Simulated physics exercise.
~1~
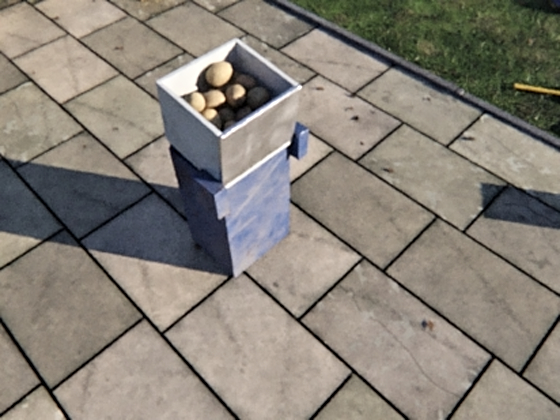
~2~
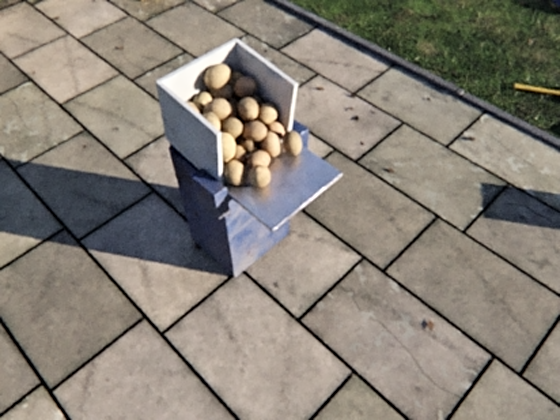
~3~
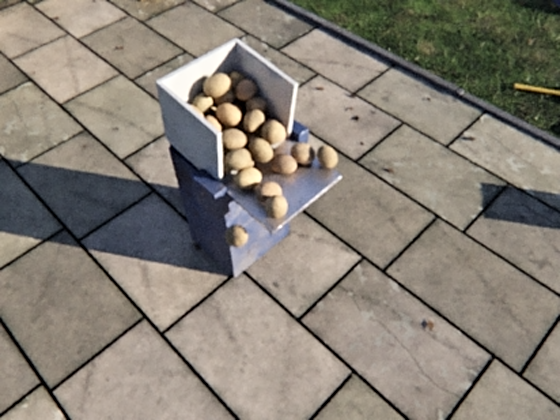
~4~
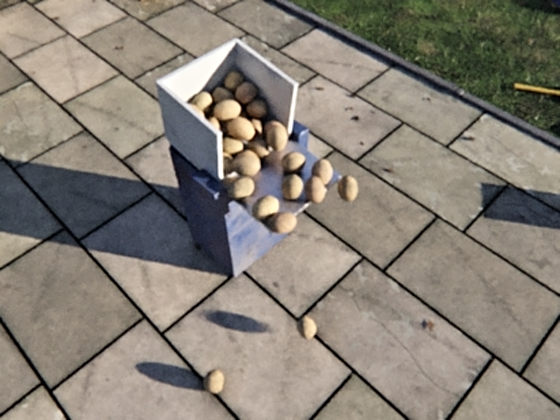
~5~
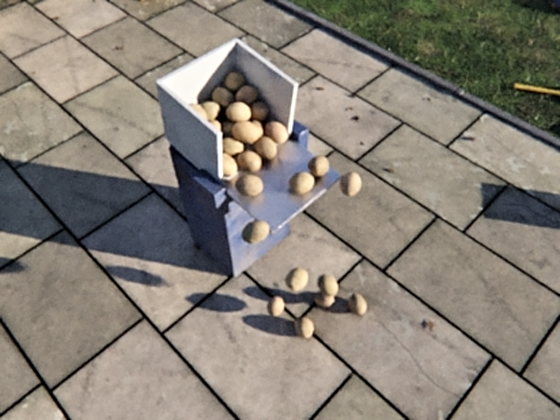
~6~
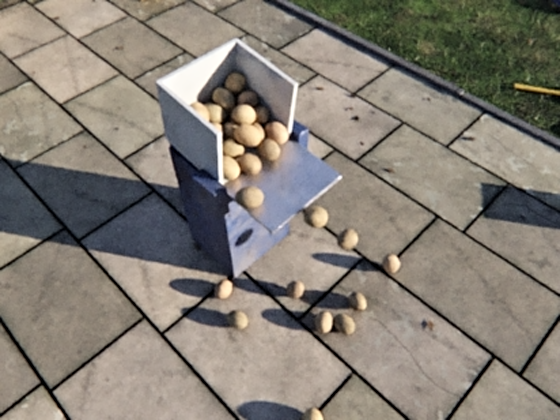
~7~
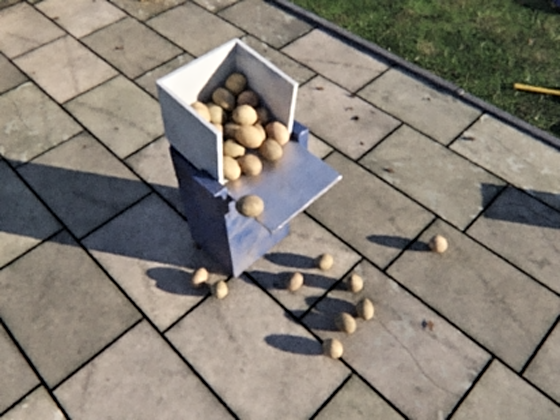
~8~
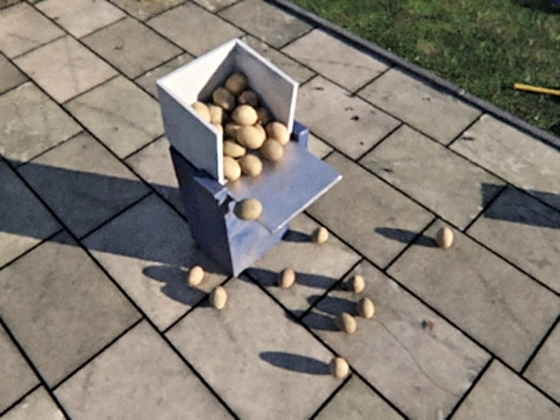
At the start, a white bin of potatoes sits on a bluish stand on sunlit paving, its front flap upright. The flap drops open, and the potatoes slump forward into a heap at the opening. Several roll down onto the lowered flap, and the first ones tip over its edge. More follow in a loose cluster, dropping to the slabs, where they bounce and spread out. The flow then thins as the fallen potatoes scatter around the foot of the stand. By the end, most potatoes remain piled in the bin, one rests on the flap, and others lie across the paving.
